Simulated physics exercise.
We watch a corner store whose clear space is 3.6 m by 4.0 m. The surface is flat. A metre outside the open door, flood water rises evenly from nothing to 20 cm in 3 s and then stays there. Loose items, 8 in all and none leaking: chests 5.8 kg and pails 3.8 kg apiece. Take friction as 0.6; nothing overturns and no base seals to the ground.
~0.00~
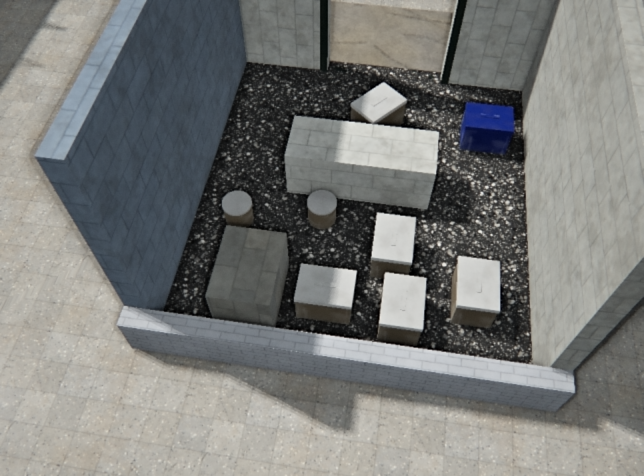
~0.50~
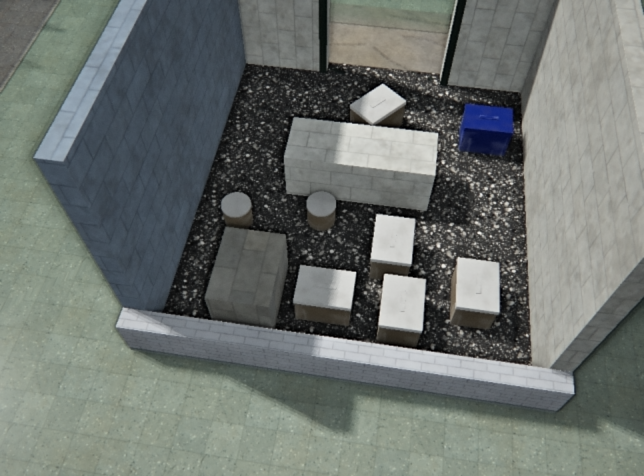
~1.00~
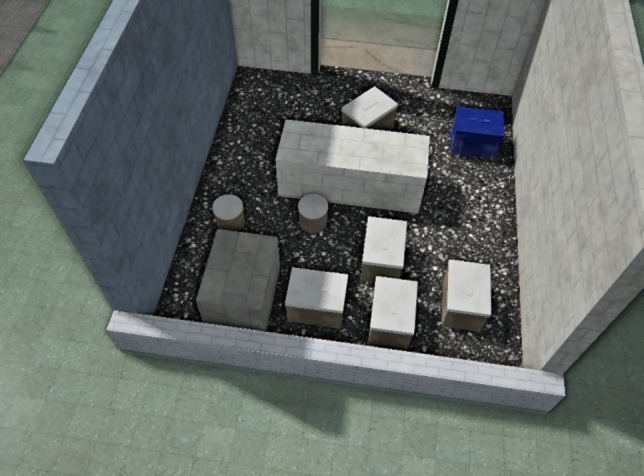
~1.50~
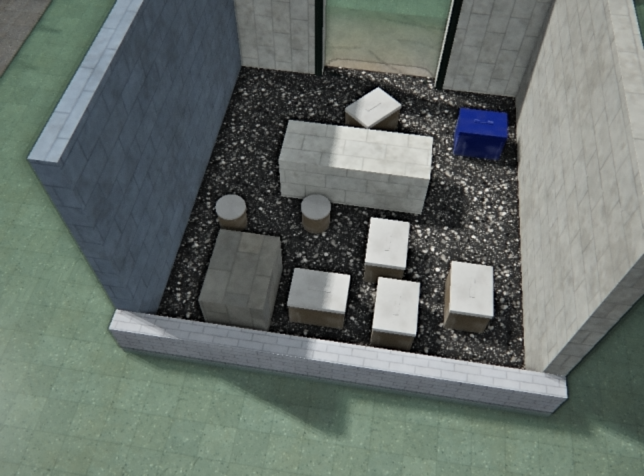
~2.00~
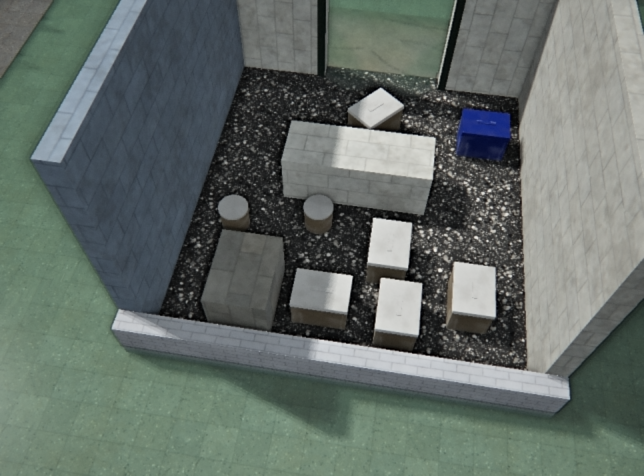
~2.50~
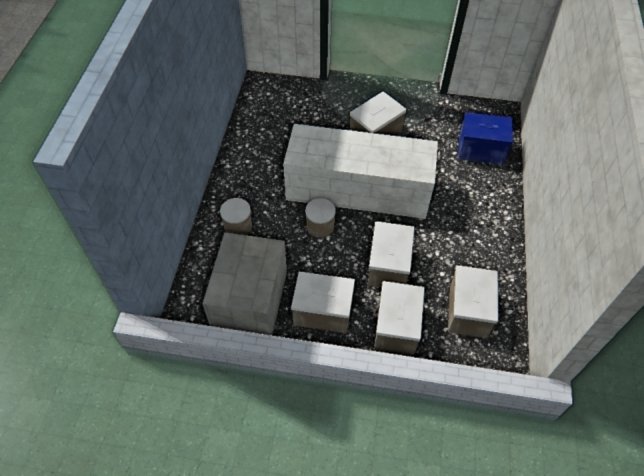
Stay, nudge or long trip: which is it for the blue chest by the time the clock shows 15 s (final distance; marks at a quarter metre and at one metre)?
The blue chest is nudged along.
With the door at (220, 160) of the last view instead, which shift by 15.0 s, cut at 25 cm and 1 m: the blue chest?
Then the blue chest travels far.
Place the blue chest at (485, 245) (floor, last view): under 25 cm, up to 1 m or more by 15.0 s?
It ends far away.
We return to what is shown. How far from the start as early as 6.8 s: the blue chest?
Roughly 80 cm by then.
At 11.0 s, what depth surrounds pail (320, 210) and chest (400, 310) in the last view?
Roughly 12 and 8 cm.
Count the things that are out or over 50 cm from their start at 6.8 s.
2 of them.
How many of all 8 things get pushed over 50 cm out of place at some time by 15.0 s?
I count 8.
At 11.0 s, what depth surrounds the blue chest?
Roughly 12 cm.
After 3.5 s the blue chest is near (489, 127), 0.0 m from its start, aground; 1 afloat.
After 6.8 s the blue chest is near (473, 82), 0.7 m from its start, aground; 2 afloat.
After 11.0 s the blue chest is near (455, 90), 0.6 m from its start, afloat; 8 afloat.
After 15.0 s the blue chest is near (450, 98), 0.6 m from its start, afloat; 8 afloat.
